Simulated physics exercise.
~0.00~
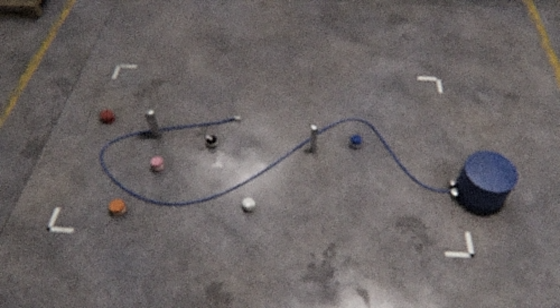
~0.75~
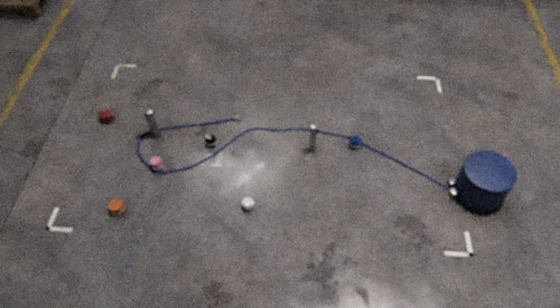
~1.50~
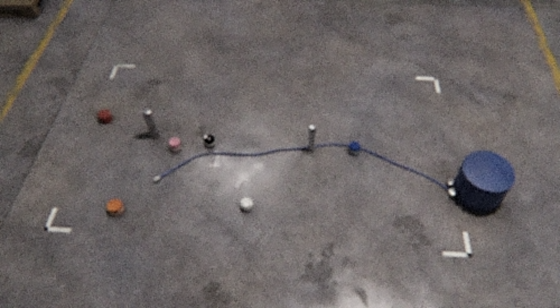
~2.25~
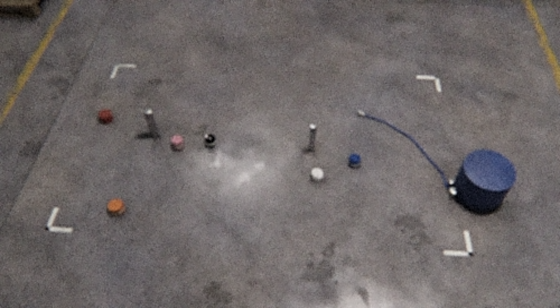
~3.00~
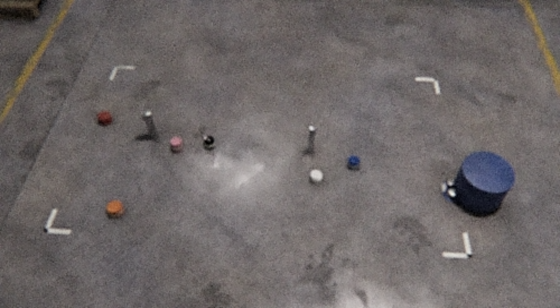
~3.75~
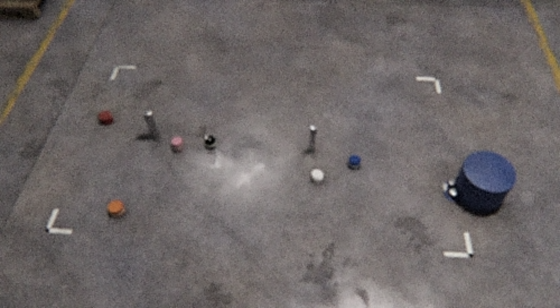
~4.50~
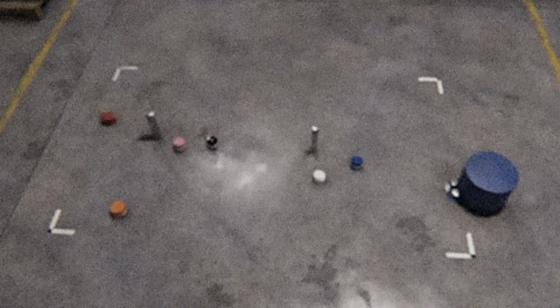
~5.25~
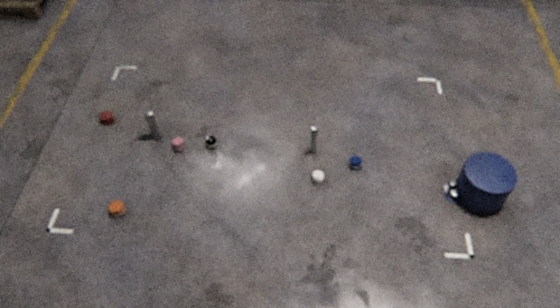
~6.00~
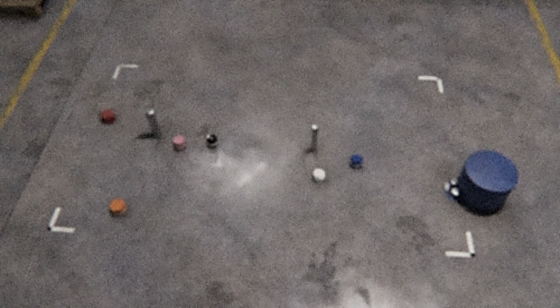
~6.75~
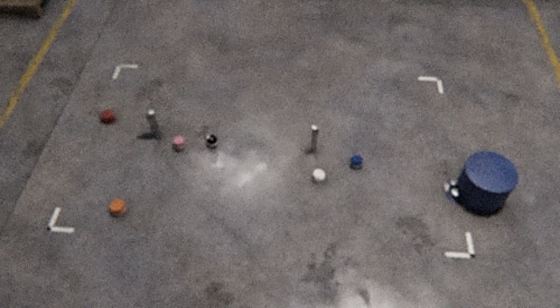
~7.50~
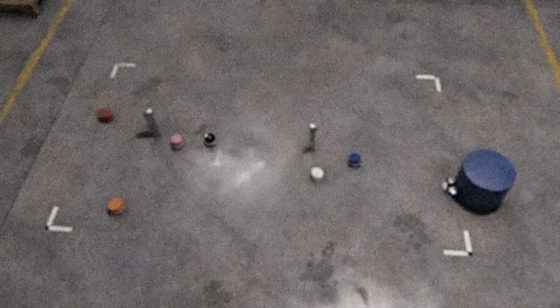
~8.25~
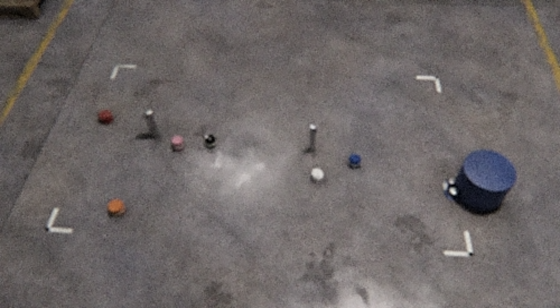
At the start, a long blue cord lies in wide curves across a gray concrete floor, running from a dark blue drum at the right past two short posts and six small, scattered objects. The cord is drawn toward the drum, its loop at the left tightening around the pink tin. The tin shifts right and slightly up, while the blue jar slides a little downward. As the free end sweeps past, the white jar moves right, and the remaining cord soon disappears almost entirely at the drum. The orange, red and black objects keep their places, and everything rests still at the end.
